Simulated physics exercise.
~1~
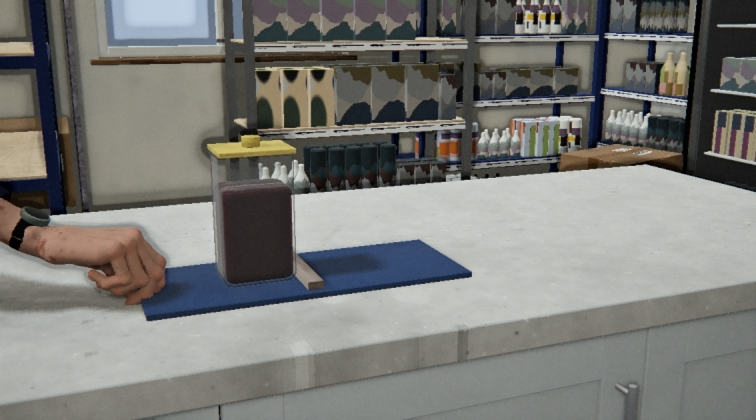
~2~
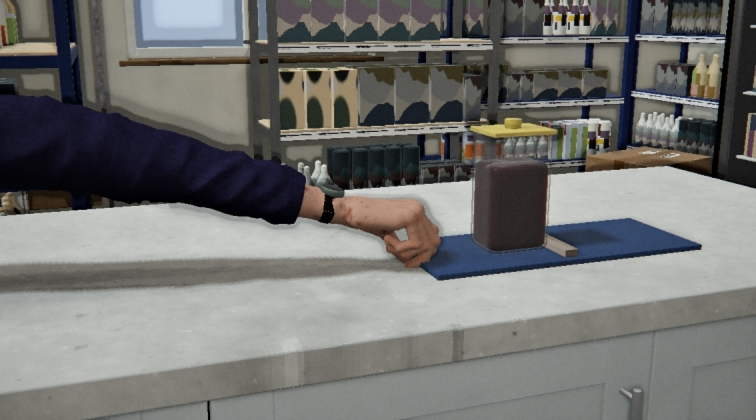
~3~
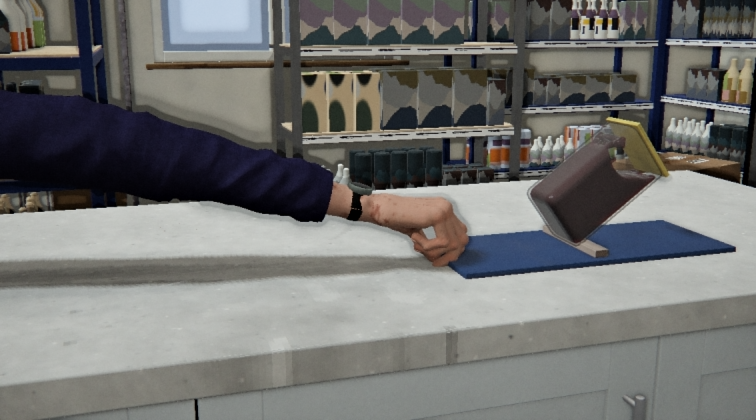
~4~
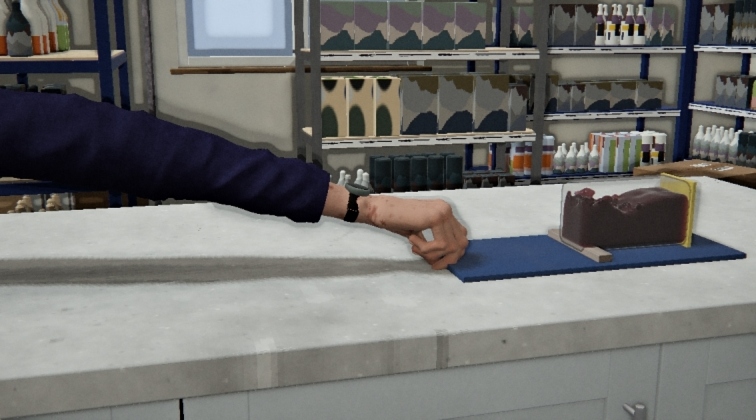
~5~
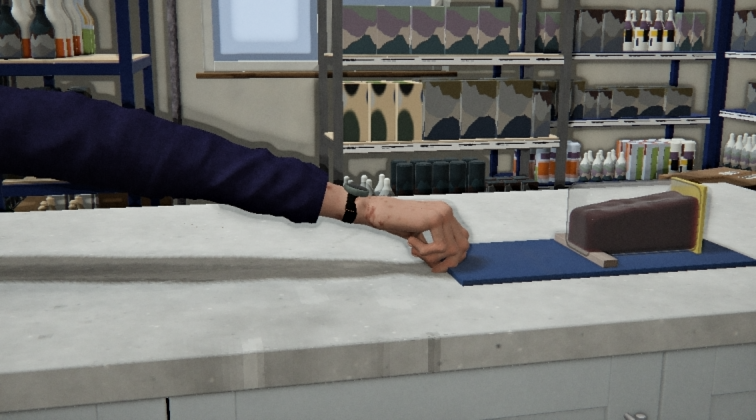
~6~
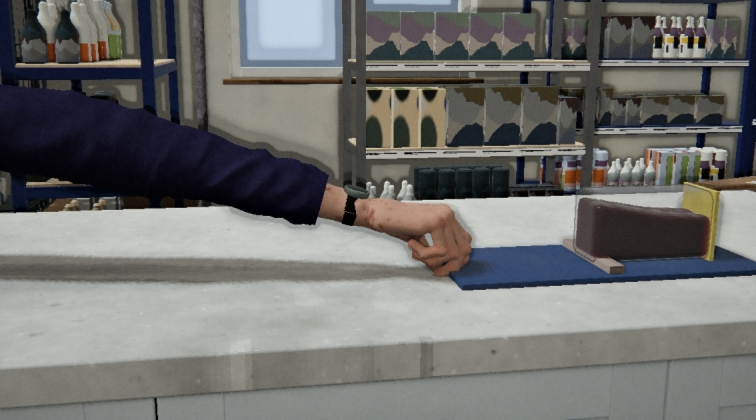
In this clip, a hand slides a blue board carrying a clear, yellow-capped canister of dark contents rightward across a counter, then stops; the canister tips right over a low batten and ends lying on its side on the board, its cap facing right.
